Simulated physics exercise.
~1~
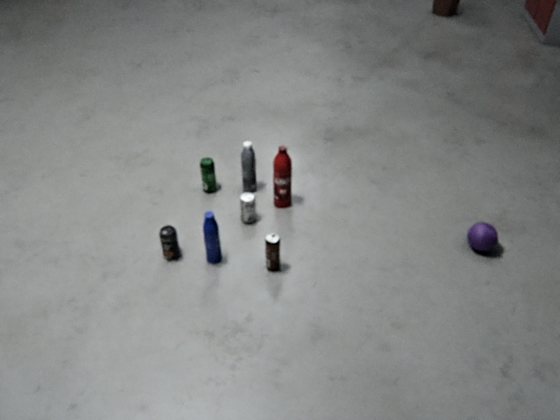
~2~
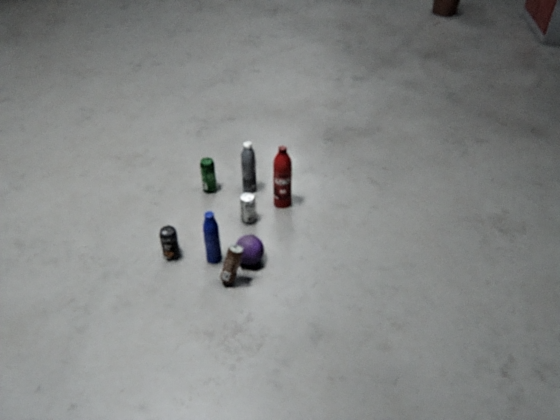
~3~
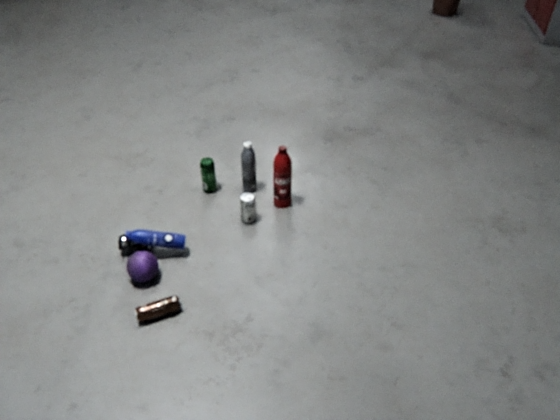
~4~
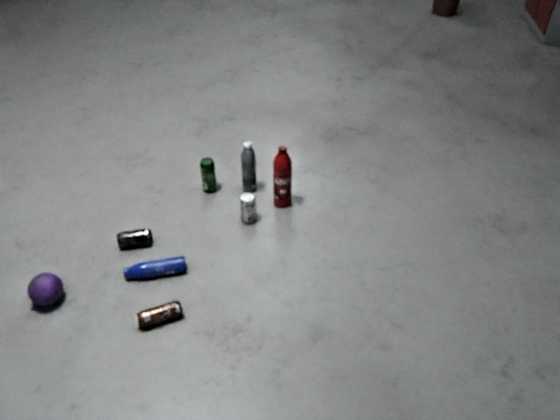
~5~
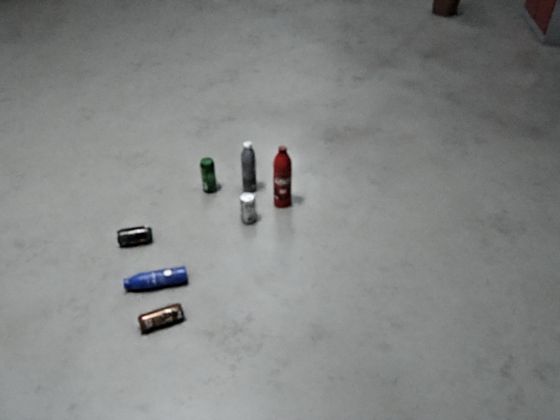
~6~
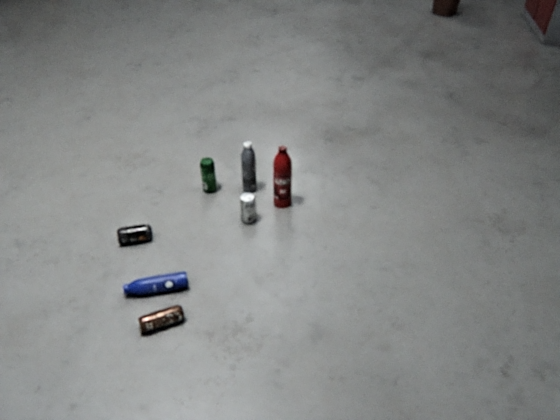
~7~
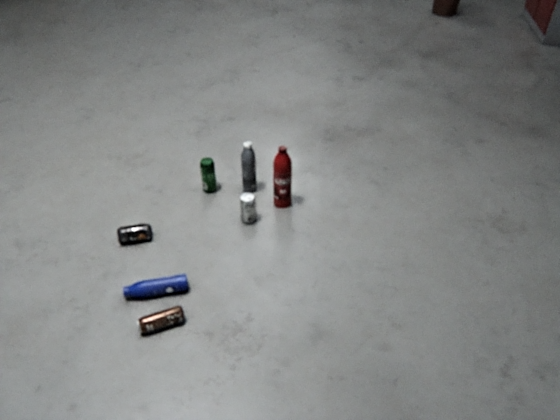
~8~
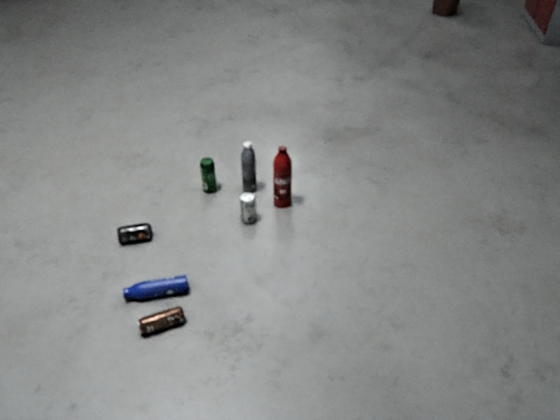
A red bottle and three others stay standing as a purple ball topples three leftward.
